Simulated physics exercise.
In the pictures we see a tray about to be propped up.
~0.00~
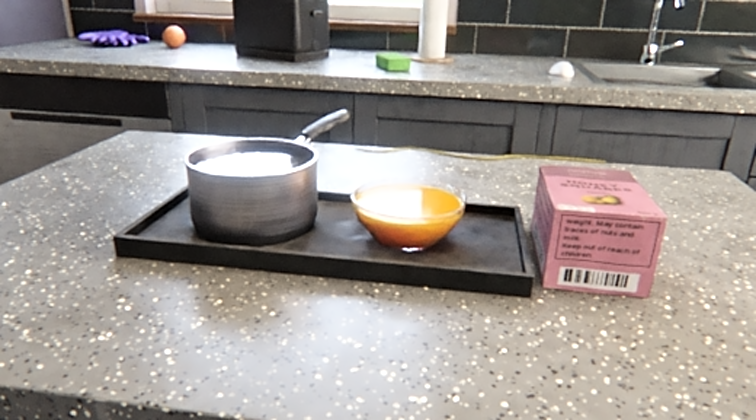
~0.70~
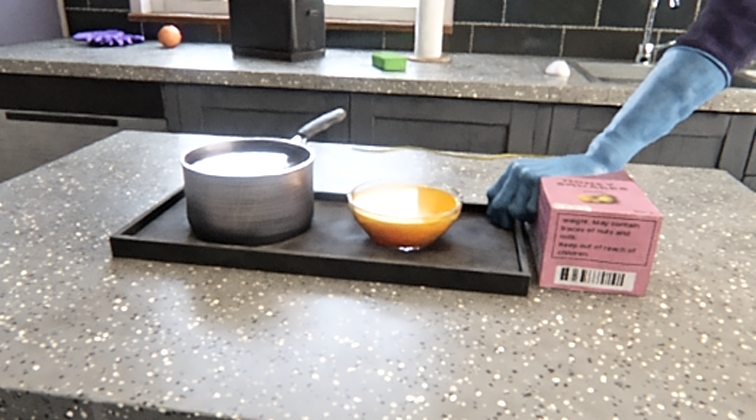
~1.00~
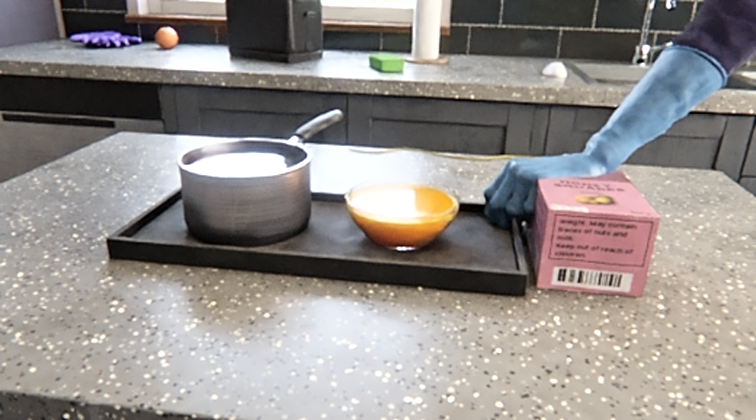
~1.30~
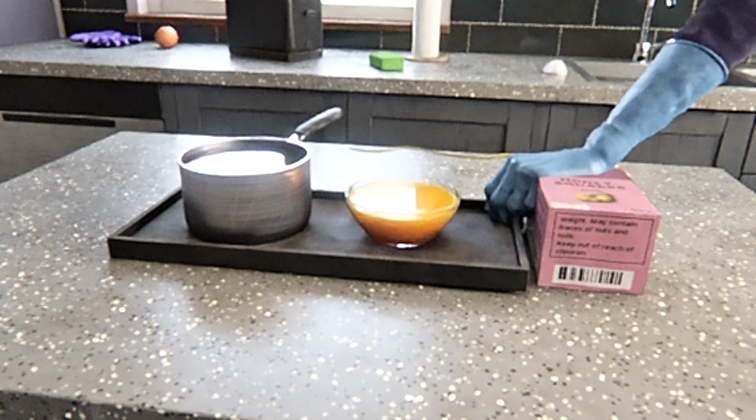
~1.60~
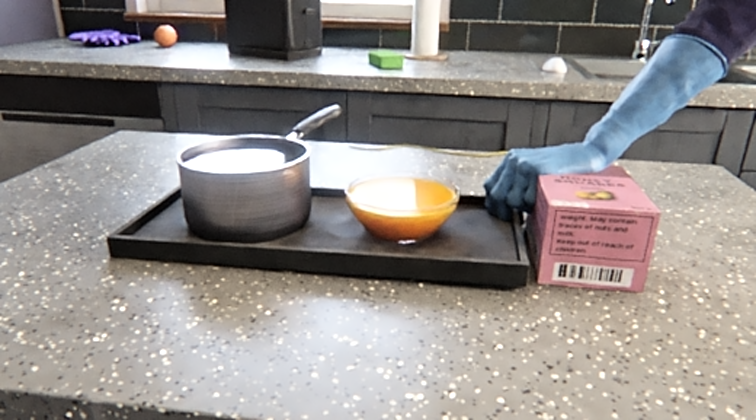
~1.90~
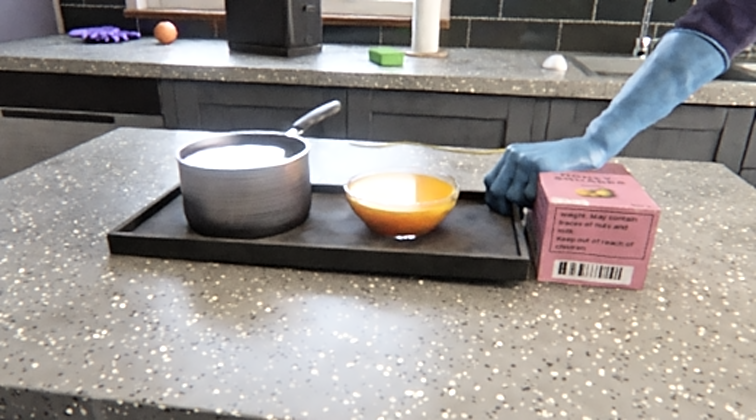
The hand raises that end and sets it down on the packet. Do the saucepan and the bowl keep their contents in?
Saucepan: Lets some out. Bowl: Lets some out.
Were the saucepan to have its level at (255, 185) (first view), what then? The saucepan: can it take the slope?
Result then: Contents retained.
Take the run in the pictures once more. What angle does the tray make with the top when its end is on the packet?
13°, give or take.
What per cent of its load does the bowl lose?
I'd say 22 percent.
Around 2.6 s, the tray slopes by about 7°; saucepan, none is lost; bowl, none is lost.
Around 3.4 s, the tray slopes by about 14°; saucepan, it has lost some; bowl, it has lost some.
Around 4.6 s, the tray slopes by about 13°, resting on the packet; saucepan, it has lost some; bowl, it has lost some.
